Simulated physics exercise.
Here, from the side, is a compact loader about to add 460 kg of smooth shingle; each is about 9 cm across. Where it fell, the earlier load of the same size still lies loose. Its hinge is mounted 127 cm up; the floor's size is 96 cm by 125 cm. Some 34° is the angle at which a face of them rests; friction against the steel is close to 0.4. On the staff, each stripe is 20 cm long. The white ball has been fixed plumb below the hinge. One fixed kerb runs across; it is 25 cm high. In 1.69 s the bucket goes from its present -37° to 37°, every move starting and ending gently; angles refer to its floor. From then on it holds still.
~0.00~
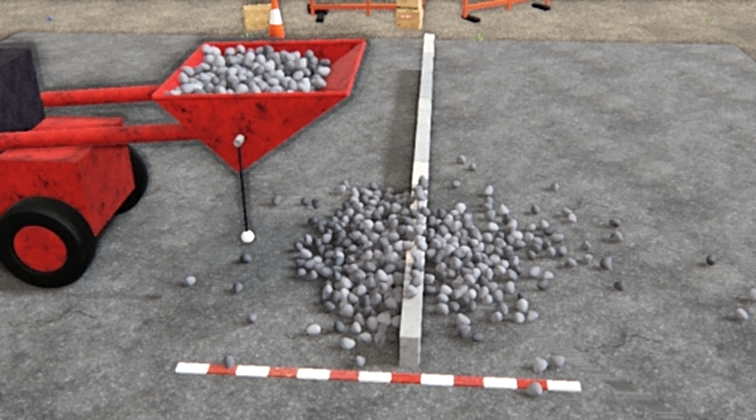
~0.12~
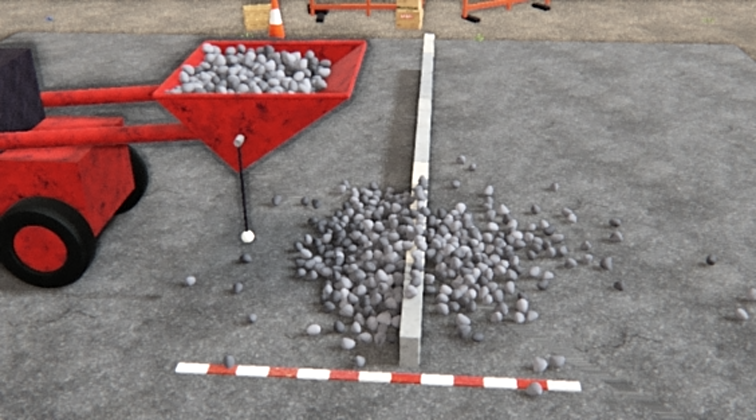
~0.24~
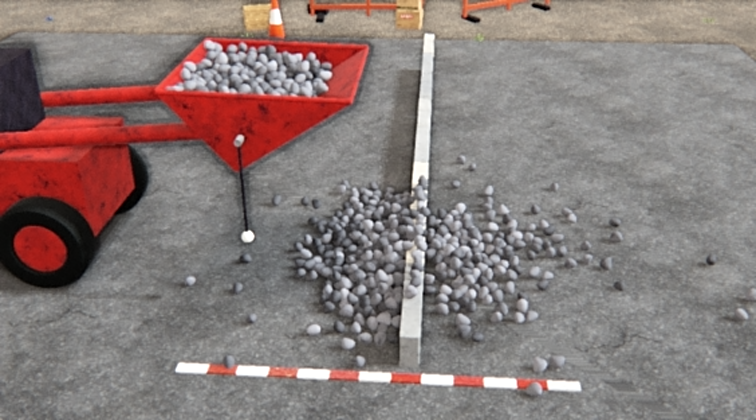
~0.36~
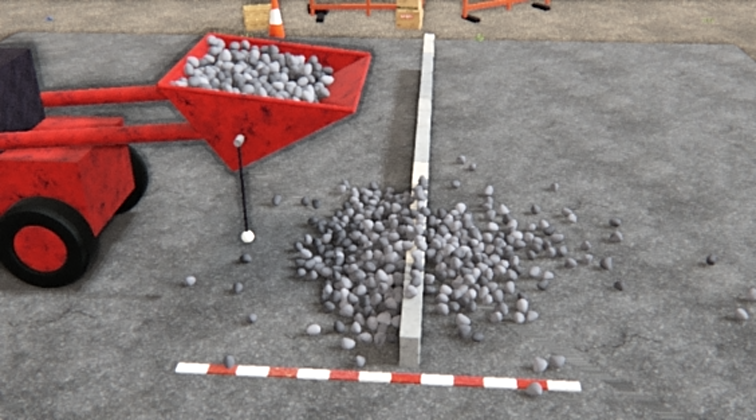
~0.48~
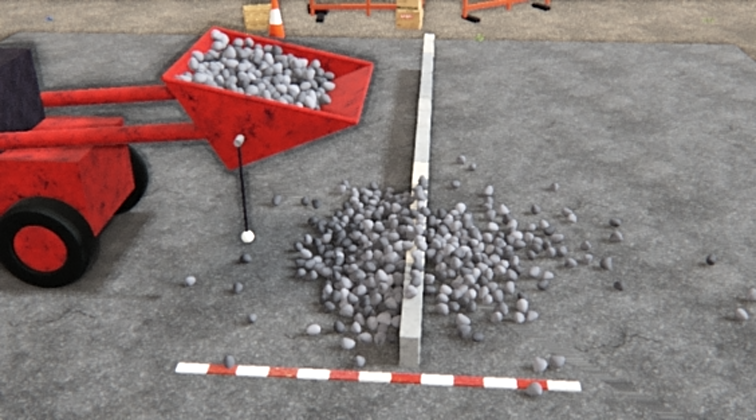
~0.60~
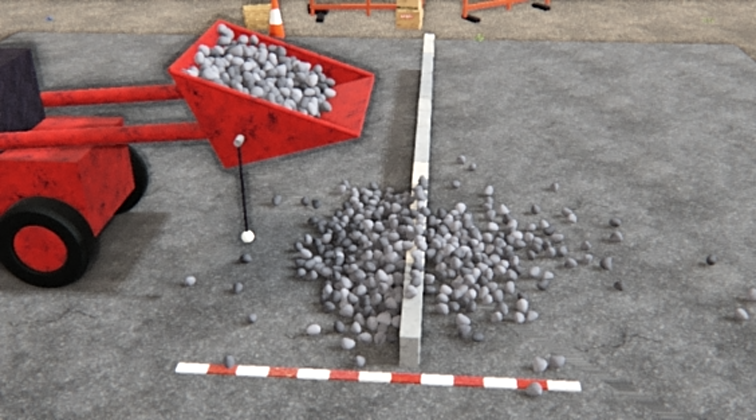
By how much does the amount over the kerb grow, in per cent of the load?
About 17 per cent.
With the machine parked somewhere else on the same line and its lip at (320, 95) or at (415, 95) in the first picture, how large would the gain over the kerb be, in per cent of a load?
Case one about 0 %, case two about 90 %.
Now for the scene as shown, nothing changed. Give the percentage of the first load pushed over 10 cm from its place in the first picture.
Near 20 per cent, I reckon.
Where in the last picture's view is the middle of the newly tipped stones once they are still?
Their middle is at about (372, 241).
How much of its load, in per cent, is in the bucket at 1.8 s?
Roughly 35 per cent of its load.
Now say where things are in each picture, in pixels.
In the first frame, the bucket is at -37°, its lip at (347, 94); the top of the load is at (239, 60). The earlier load is highest near (417, 223), 32 cm above ground level, 69 % on this side of the kerb, 31 % over the kerb.
In the second frame, lip at (348, 96), floor tilted -36°, highest stones at (233, 60); the stones move at 0.1 m/s on average.
In the third frame, lip at (351, 102), floor tilted -33°, highest stones at (223, 56); the stones move at 0.1 m/s on average.
In the fourth frame, lip at (354, 111), floor tilted -28°, highest stones at (219, 53); the stones move at 0.2 m/s on average.
In the fifth frame, the bucket is at -22°, its lip at (357, 122); the top of the load is at (219, 50); the stones move at 0.2 m/s on average.
In the sixth frame, lip at (358, 136), floor tilted -16°, highest stones at (222, 45); the stones move at 0.2 m/s on average.
After 1.3 s the floor is at 26°; in per cent of one load, 99 in the bucket, 70 on this side of the kerb, 31 over the kerb; the foremost stones are at (653, 264).
After 1.8 s the floor is at 37°; in per cent of one load, 35 in the bucket, 133 on this side of the kerb, 32 over the kerb; the foremost stones are at (653, 264).
After 2.1 s the floor is at 37°; in per cent of one load, 4 in the bucket, 156 on this side of the kerb, 40 over the kerb; the foremost stones are at (653, 264).
After 4.9 s the floor is at 37°; in per cent of one load, 0 in the bucket, 152 on this side of the kerb, 48 over the kerb; the foremost stones are at (653, 264). Net gain over the kerb, 17.
